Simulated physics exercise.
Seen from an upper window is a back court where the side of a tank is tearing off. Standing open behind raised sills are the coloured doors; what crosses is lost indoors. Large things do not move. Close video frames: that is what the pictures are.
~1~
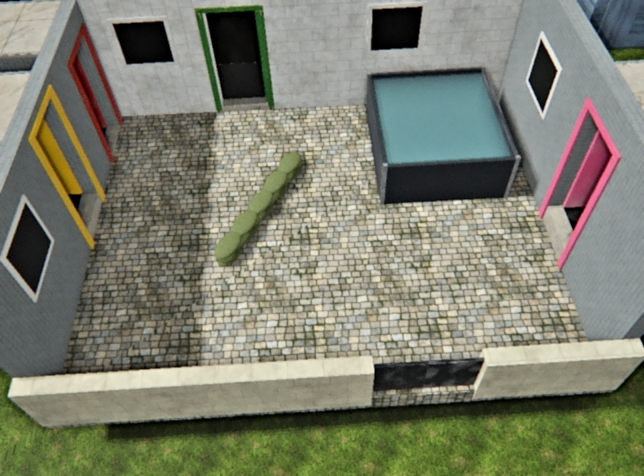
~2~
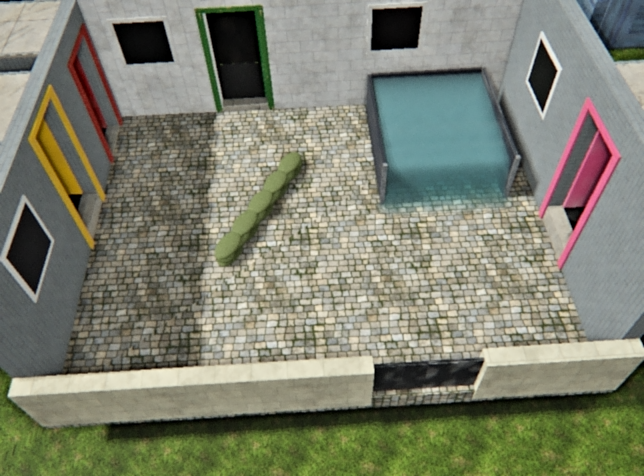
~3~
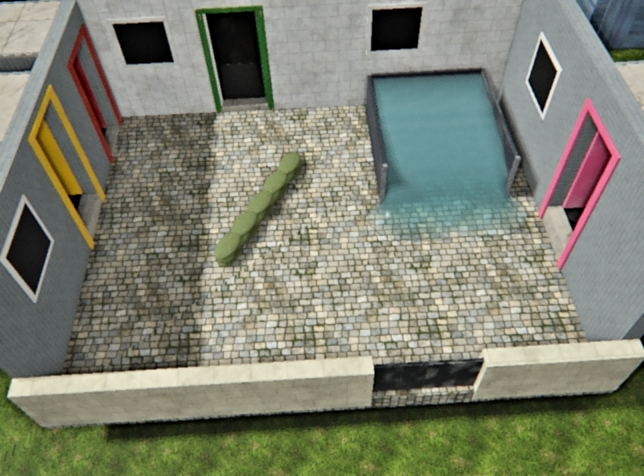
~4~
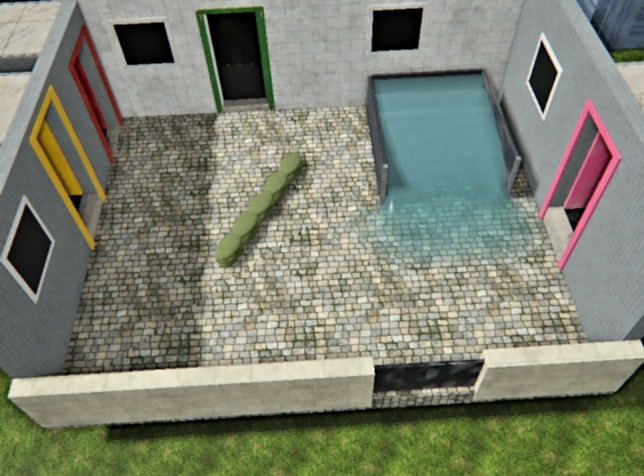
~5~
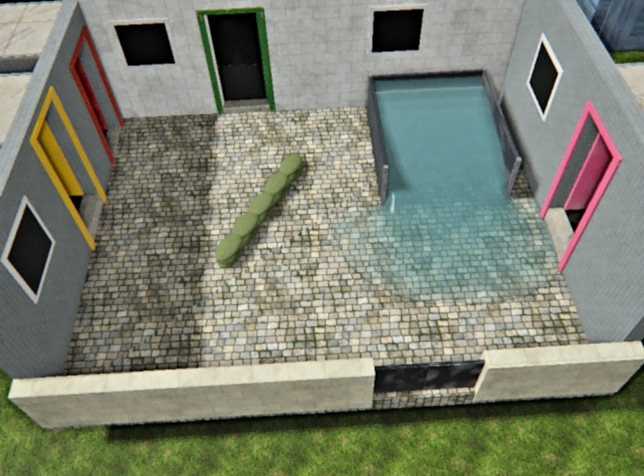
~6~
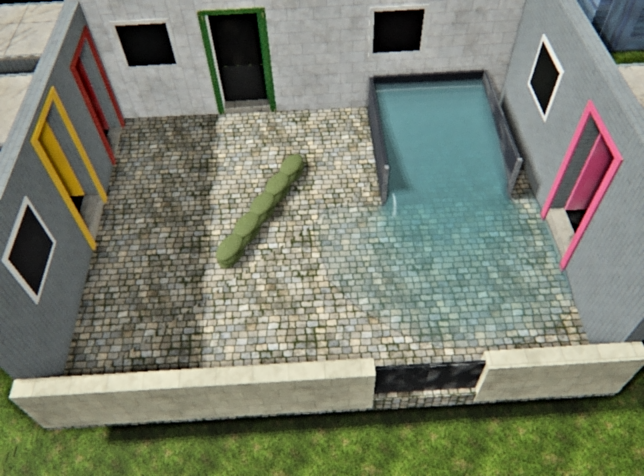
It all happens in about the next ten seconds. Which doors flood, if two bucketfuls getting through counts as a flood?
The yellow door does not flood; the pink door does not flood; the green door does not flood; the red door floods.
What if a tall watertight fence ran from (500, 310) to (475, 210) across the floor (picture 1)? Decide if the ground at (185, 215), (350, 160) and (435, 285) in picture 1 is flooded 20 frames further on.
Results in order: Bone-dry / bone-dry / swamped.
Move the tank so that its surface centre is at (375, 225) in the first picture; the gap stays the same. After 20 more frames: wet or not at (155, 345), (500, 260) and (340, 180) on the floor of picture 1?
As listed: Reached, reached, untouched.
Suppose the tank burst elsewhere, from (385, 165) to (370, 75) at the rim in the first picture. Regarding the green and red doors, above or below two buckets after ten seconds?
As I see it, the green one breaks the limit and the red one breaks the limit.
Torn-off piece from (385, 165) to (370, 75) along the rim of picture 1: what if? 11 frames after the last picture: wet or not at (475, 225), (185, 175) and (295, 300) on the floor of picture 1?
Taken in turn they're unwetted, swamped and swamped.
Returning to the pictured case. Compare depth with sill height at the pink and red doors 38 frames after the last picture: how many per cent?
First 40 percent, then 160 percent.
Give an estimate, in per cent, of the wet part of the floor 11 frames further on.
I'd say close to 40 per cent.
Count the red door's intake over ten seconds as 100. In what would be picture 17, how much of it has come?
Share at that point: Roughly 0 %.
A moment on, water covers 35 % of the floor; the yellow door not reached, the pink door wet at the sill, nothing in, the green door not reached, the red door not reached.
Next, water covers 40 % of the floor; the yellow door not reached, the pink door wet at the sill, nothing in, the green door not reached, the red door not reached.
Then, water covers 50 % of the floor; the yellow door not reached, the pink door wet at the sill, nothing in, the green door not reached, the red door not reached.
Later, water covers 85 % of the floor; the yellow door wet at the sill, nothing in, the pink door wet at the sill, nothing in, the green door not reached, the red door wet at the sill, nothing in.
In the end, water covers 95 % of the floor; the yellow door wet at the sill, nothing in, the pink door wet at the sill, nothing in, the green door wet at the sill, nothing in, the red door over two buckets in.
